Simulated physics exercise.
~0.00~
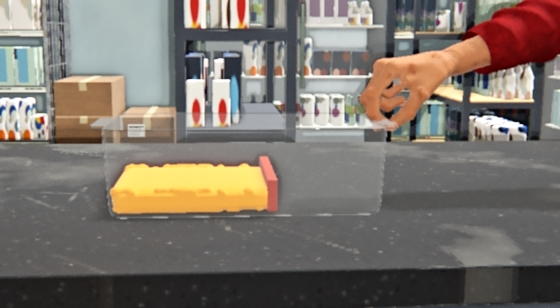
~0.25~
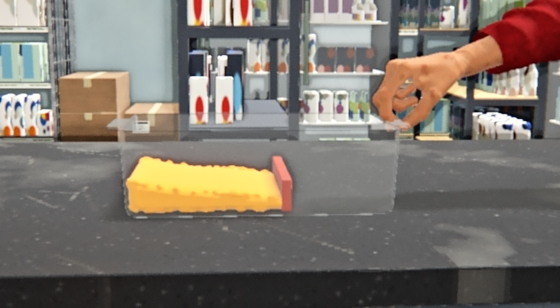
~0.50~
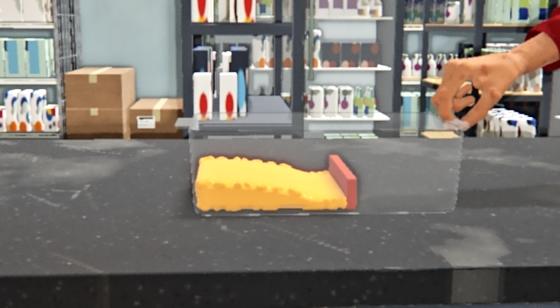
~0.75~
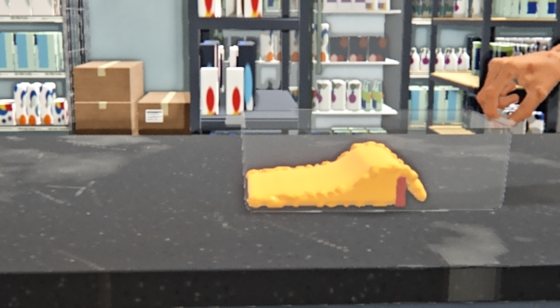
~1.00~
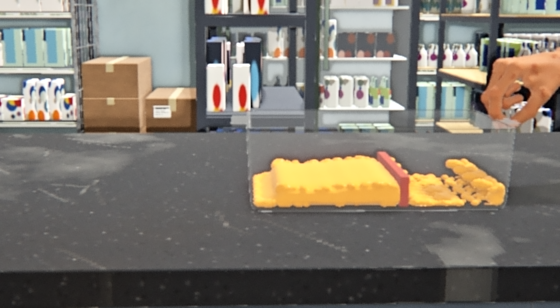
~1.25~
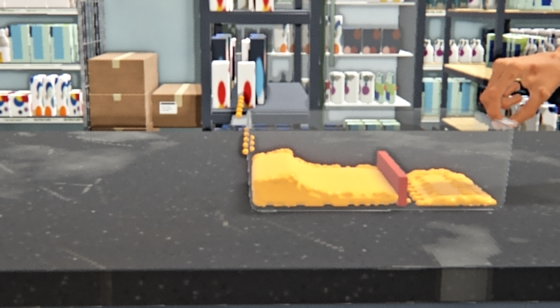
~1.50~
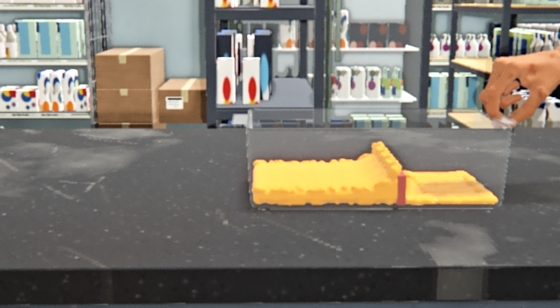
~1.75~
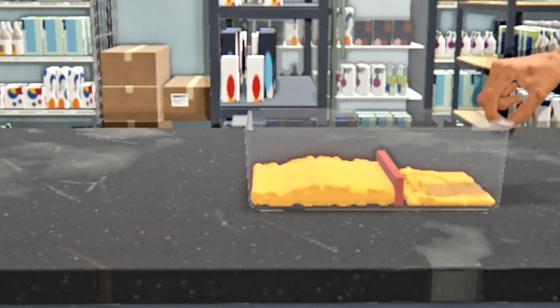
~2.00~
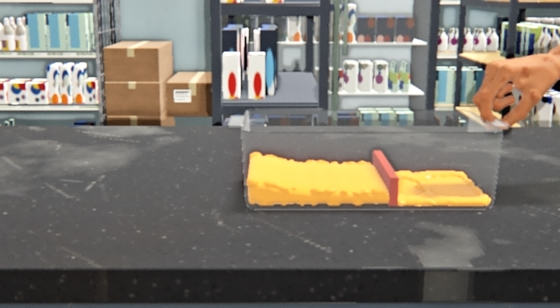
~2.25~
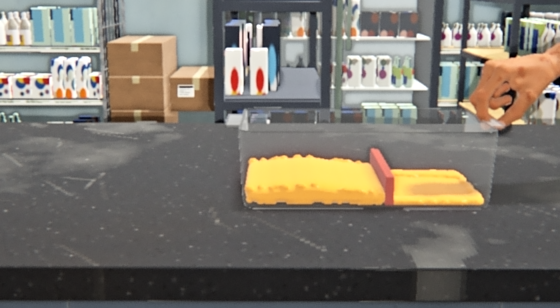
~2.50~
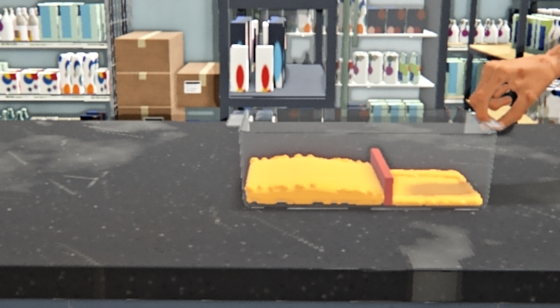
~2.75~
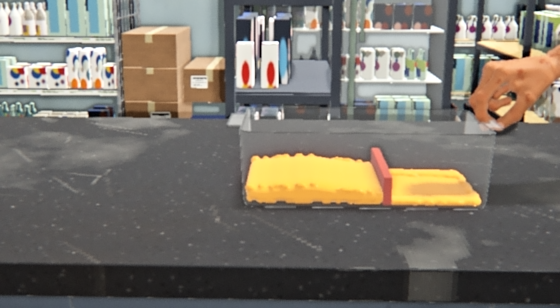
A hand pulls a clear divided box rightward over a dark counter, yellow liquid surging over the red divider and settling on both sides.
